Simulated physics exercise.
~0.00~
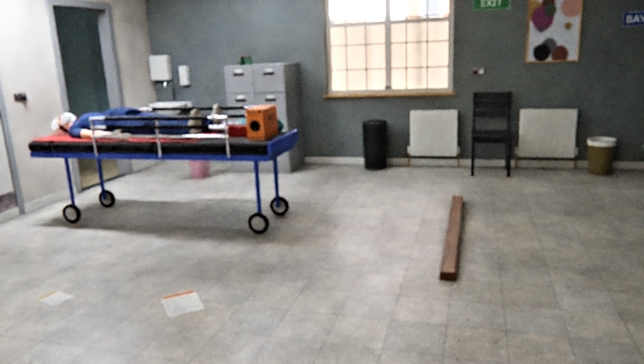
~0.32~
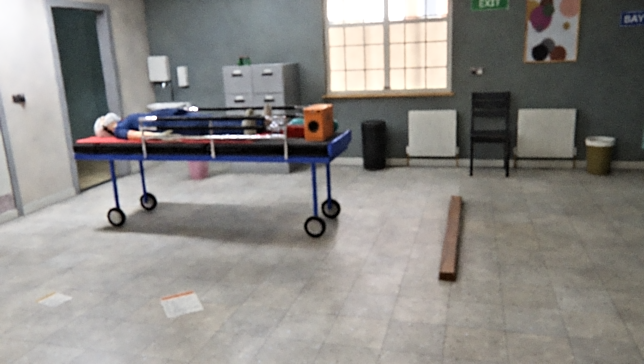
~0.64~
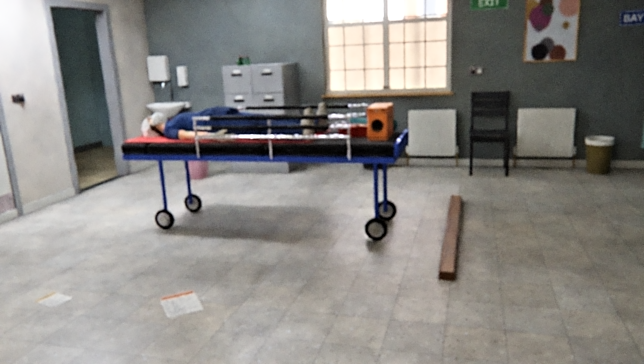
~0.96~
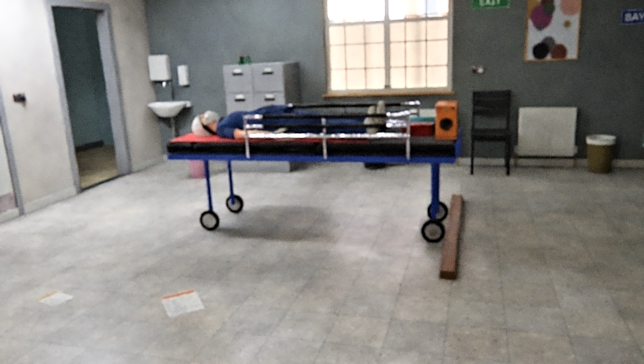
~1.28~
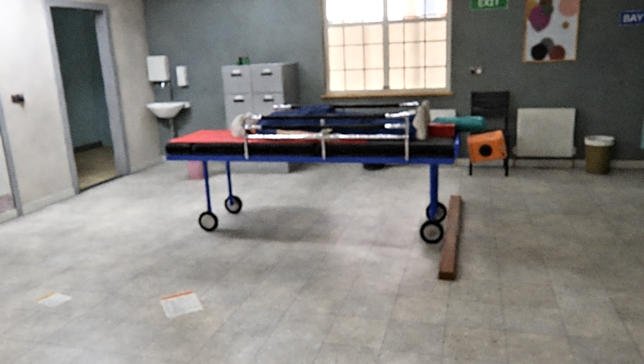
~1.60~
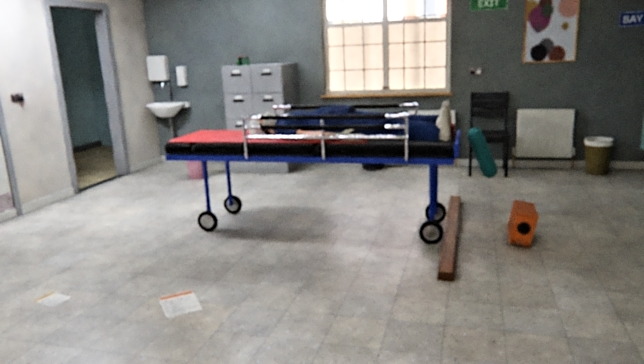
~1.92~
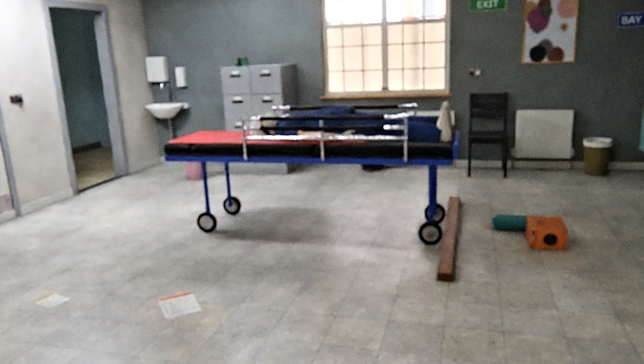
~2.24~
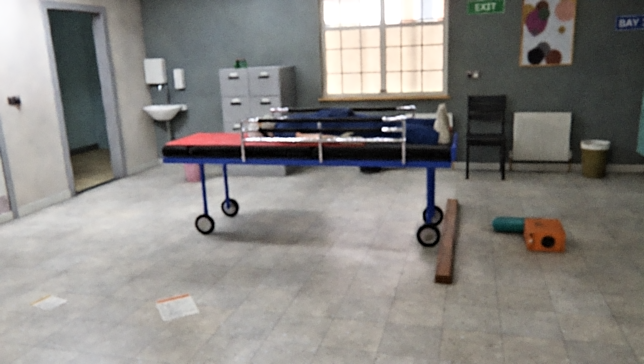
A wheeled trolley carrying a lying figure rolls right across a tiled room and stops at a brown bar on the floor; the figure slides toward the right end and stays aboard, while an orange box and then a teal cylinder fall off and rest on the floor.
